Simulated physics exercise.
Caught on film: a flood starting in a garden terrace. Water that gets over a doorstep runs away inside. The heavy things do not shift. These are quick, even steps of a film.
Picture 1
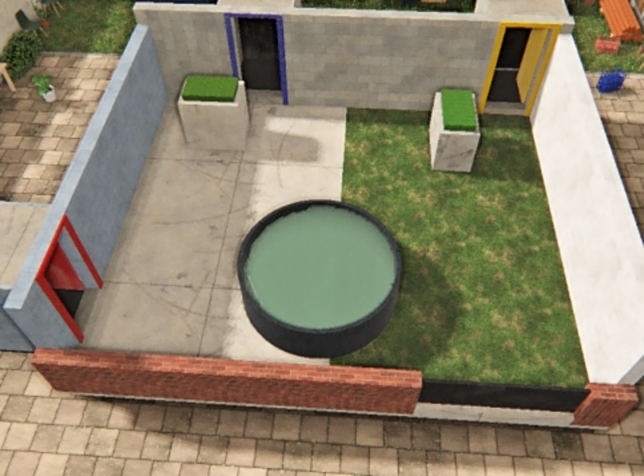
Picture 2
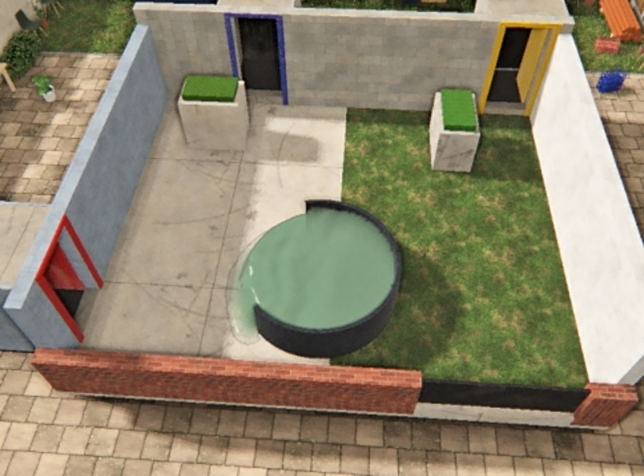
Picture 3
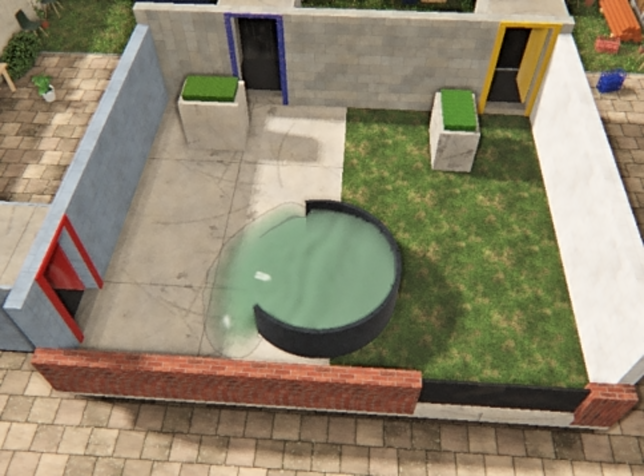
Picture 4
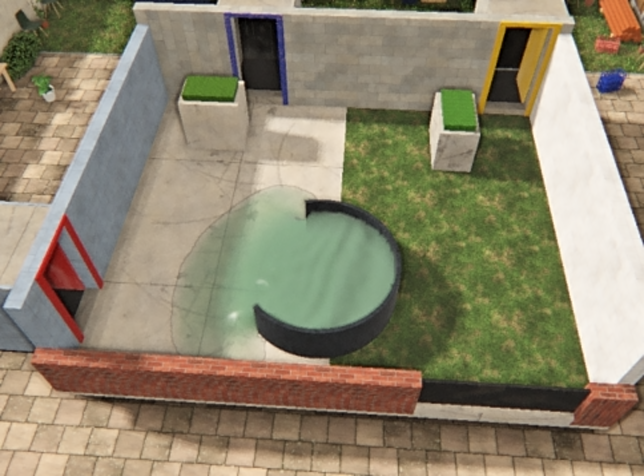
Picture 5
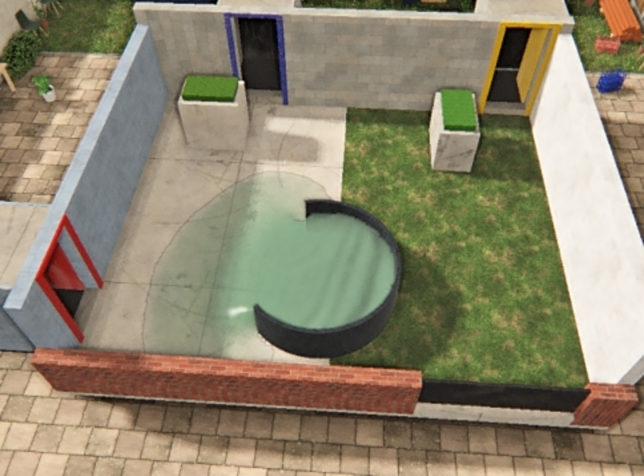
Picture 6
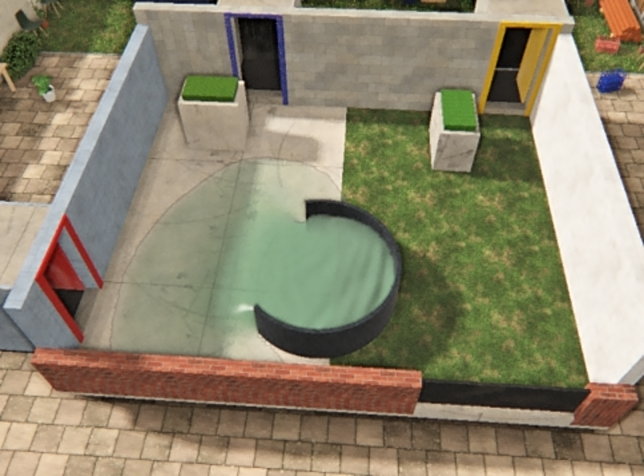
The video shows a round, dark-walled pool of green water in a walled terrace; its left side opens, and water pours through the gap, spreading in a widening, thinning sheet across the pale paving toward the blue-grey wall.
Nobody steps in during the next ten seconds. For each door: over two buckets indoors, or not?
One by one: The blue door stays under that; the yellow door stays under that; the red door takes more than that.
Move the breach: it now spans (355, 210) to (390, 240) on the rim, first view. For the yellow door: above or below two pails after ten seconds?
My reading: The yellow door goes over.
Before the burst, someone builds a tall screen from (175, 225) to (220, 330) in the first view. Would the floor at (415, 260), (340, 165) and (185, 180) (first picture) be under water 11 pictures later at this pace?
In turn: No water, clear, under water.
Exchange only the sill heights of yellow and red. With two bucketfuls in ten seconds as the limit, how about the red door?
Red passes that mark.
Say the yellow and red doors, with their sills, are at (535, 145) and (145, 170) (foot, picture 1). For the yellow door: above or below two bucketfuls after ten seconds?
The yellow door lets less in.
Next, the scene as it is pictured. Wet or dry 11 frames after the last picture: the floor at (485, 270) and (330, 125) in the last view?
In that order: Not flooded, wet.
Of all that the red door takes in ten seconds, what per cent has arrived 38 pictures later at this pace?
Some 90 per cent.
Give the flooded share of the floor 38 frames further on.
About 70 per cent.
A moment on, water covers 40 % of the floor; the blue door not reached, the yellow door not reached, the red door over two buckets in.
Next, water covers 40 % of the floor; the blue door wet at the sill, nothing in, the yellow door not reached, the red door far over two buckets in.
Then, water covers 45 % of the floor; the blue door wet at the sill, nothing in, the yellow door not reached, the red door far over two buckets in.
Later, water covers 70 % of the floor; the blue door under two buckets in, the yellow door not reached, the red door far over two buckets in.
In the end, water covers 100 % of the floor; the blue door under two buckets in, the yellow door wet at the sill, nothing in, the red door far over two buckets in.
